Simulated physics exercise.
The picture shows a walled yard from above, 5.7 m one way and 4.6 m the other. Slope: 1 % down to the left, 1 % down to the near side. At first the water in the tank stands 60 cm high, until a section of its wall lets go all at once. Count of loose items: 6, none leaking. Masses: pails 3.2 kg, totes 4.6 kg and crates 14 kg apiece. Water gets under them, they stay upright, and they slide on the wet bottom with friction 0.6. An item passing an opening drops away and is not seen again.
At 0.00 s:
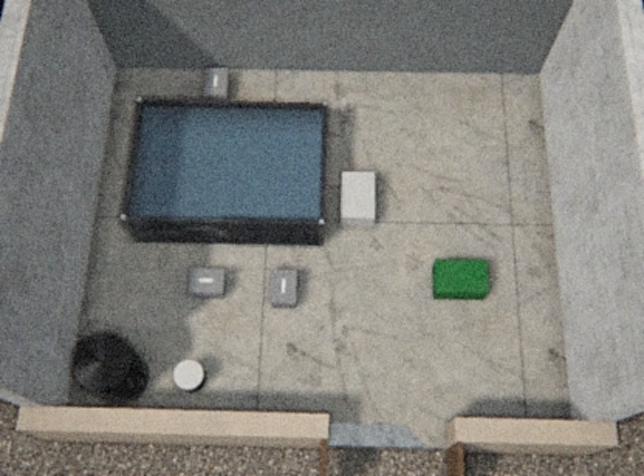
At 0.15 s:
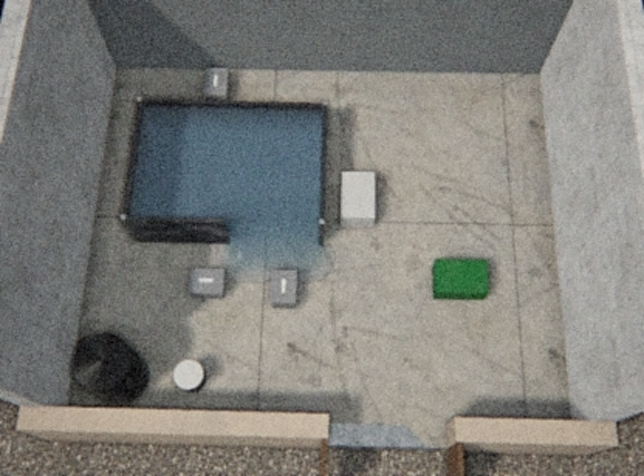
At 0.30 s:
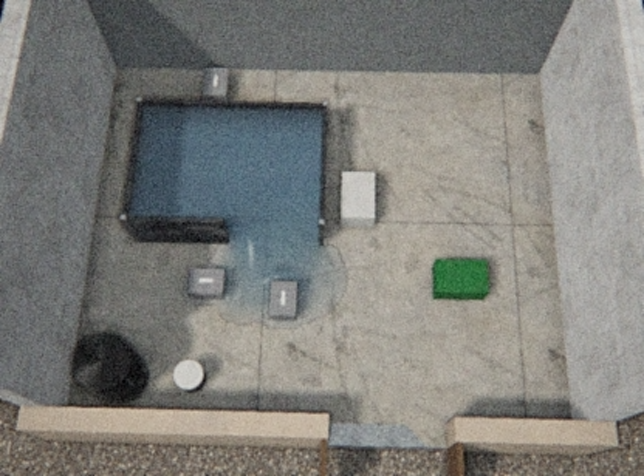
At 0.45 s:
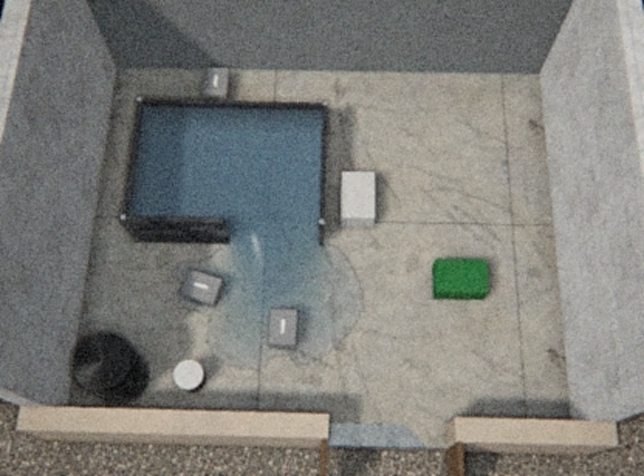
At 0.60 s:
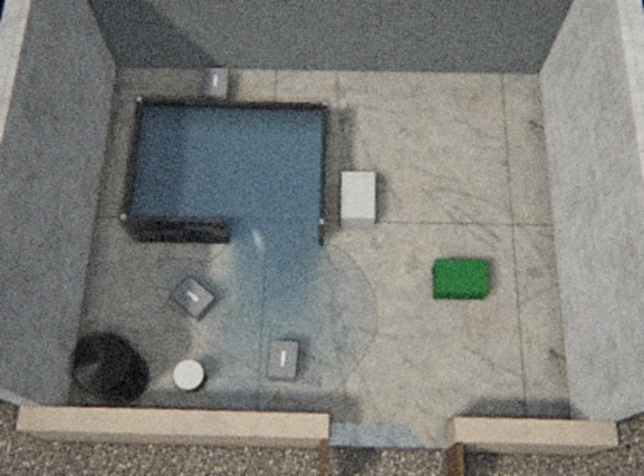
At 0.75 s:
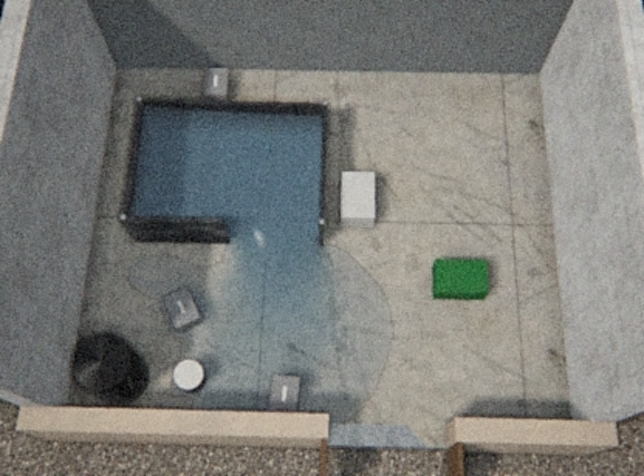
The video shows a walled yard from above, where water pours through a gap in a dark-walled tank and spreads across the floor, pushing one grey box toward the front wall, then turning another, while the green crate stays still.
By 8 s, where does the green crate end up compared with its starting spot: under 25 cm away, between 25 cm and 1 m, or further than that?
The green crate ends up under 25 cm away.
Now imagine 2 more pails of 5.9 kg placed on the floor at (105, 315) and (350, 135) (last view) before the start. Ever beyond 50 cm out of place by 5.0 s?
Beyond the mark, below the mark.
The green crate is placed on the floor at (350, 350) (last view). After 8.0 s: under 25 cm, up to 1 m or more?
What happens is that it covers a big distance.
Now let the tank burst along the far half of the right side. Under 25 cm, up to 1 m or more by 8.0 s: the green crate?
In that scenario the green crate would have been washed far off.
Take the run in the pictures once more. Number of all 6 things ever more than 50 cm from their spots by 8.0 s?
Counting them up, I find 4.
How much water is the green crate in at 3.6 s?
Around 0 cm.
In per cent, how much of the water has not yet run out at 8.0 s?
Close to 72 in a hundred parts remain.
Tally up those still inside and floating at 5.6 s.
Tally: 1 of them.
After 1.6 s the green crate is near (462, 276), 0.0 m from its start, aground; 0 of 6 are out; 2 afloat.
After 3.6 s the green crate is near (462, 276), 0.0 m from its start, aground; 1 of 6 are out; 2 afloat.
After 5.6 s the green crate is near (462, 276), 0.0 m from its start, aground; 1 of 6 are out; 1 afloat.
After 8.0 s the green crate is near (462, 276), 0.0 m from its start, aground; 1 of 6 are out; 3 afloat.
